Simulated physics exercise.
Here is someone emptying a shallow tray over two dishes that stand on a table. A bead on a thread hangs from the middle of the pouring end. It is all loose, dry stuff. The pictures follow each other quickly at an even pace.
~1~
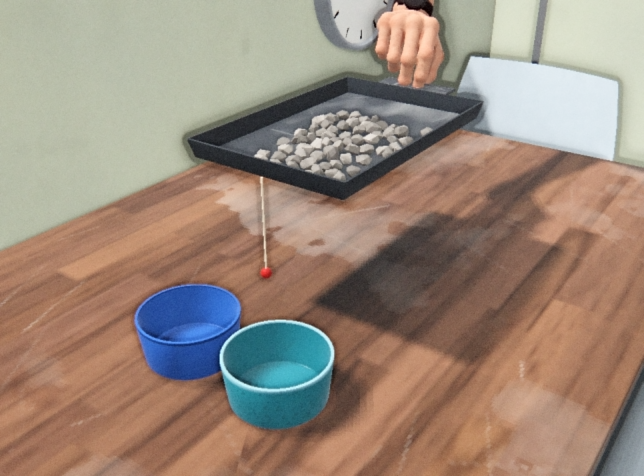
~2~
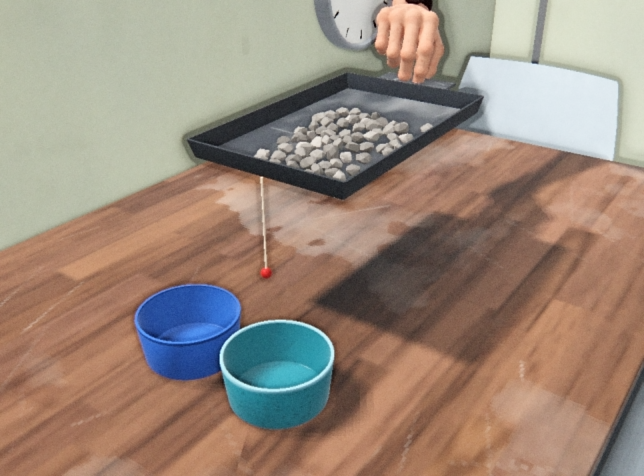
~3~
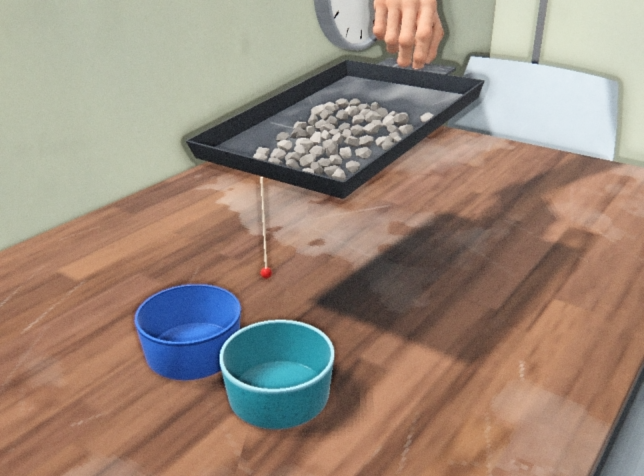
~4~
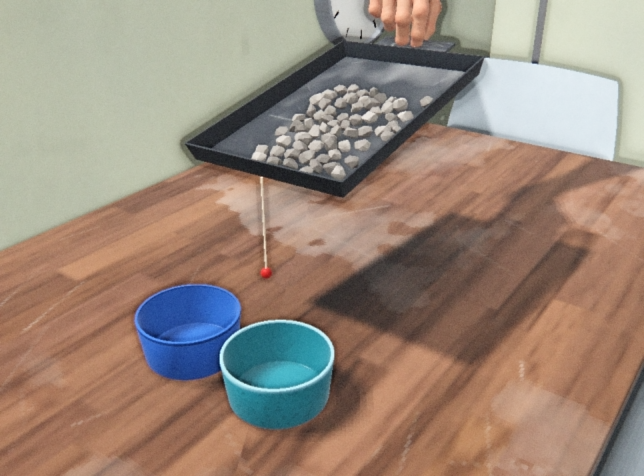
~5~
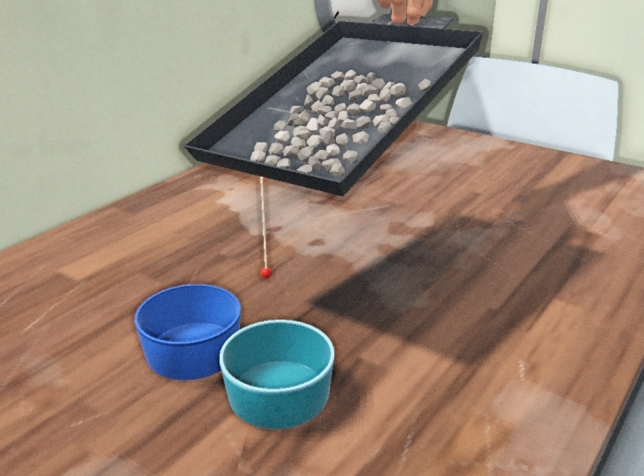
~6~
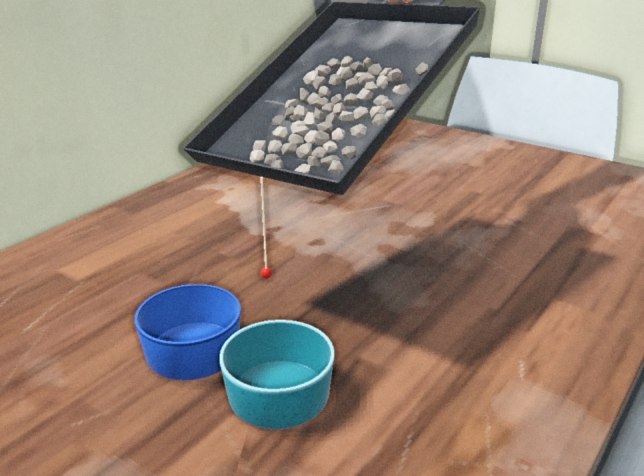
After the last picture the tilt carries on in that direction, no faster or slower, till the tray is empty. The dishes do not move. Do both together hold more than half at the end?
They take the larger part between them.
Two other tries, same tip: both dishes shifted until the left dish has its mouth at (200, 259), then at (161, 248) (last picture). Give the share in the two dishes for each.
About 20 and 30 per cent.
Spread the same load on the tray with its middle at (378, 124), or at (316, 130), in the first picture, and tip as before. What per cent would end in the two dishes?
About 50 and 60 per cent.
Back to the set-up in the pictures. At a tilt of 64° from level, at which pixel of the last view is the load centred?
Near (261, 145).
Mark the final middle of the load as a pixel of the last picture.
Close to (195, 343).
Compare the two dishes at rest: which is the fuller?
Fuller: The left dish.
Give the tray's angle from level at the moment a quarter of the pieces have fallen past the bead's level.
Roughly 105°.
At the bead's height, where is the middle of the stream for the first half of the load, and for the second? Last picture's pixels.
Early half (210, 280), late half (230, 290).
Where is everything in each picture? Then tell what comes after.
In the first picture, corners of the pouring end near (194, 138) and (343, 179), level; middle of the load near (336, 142), bits of gravel; left dish near (152, 354); right dish near (241, 401); bead on its thread near (266, 273).
In the second picture, corners of the pouring end near (194, 138) and (343, 179), level; middle of the load near (336, 140).
In the third picture, corners of the pouring end near (193, 140) and (342, 178), tipped barely, lowest at the left corner; middle of the load near (335, 134).
In the fourth picture, corners of the pouring end near (192, 142) and (340, 178), tipped a little, lowest at the left corner; middle of the load near (334, 125).
In the fifth picture, corners of the pouring end near (190, 144) and (339, 178), tipped clearly, lowest at the left corner; middle of the load near (332, 117).
In the sixth picture, corners of the pouring end near (190, 146) and (337, 178), tipped clearly, lowest at the left corner; middle of the load near (329, 109), a little on the move; left dish near (152, 354); right dish near (241, 401).
Shortly afterwards, tray tipped steeply; the whole lot on the tray.
Next, tray tipped past a quarter turn; near half on the tray; only a few in the right dish; near a quarter in the left dish; a little outside both; near a quarter in the air.
Some moments later, tray tipped past a quarter turn; a little in the right dish; near half in the left dish; near a quarter outside both.
In the end, tray tipped past a quarter turn; a little in the right dish; near half in the left dish; near a quarter outside both.
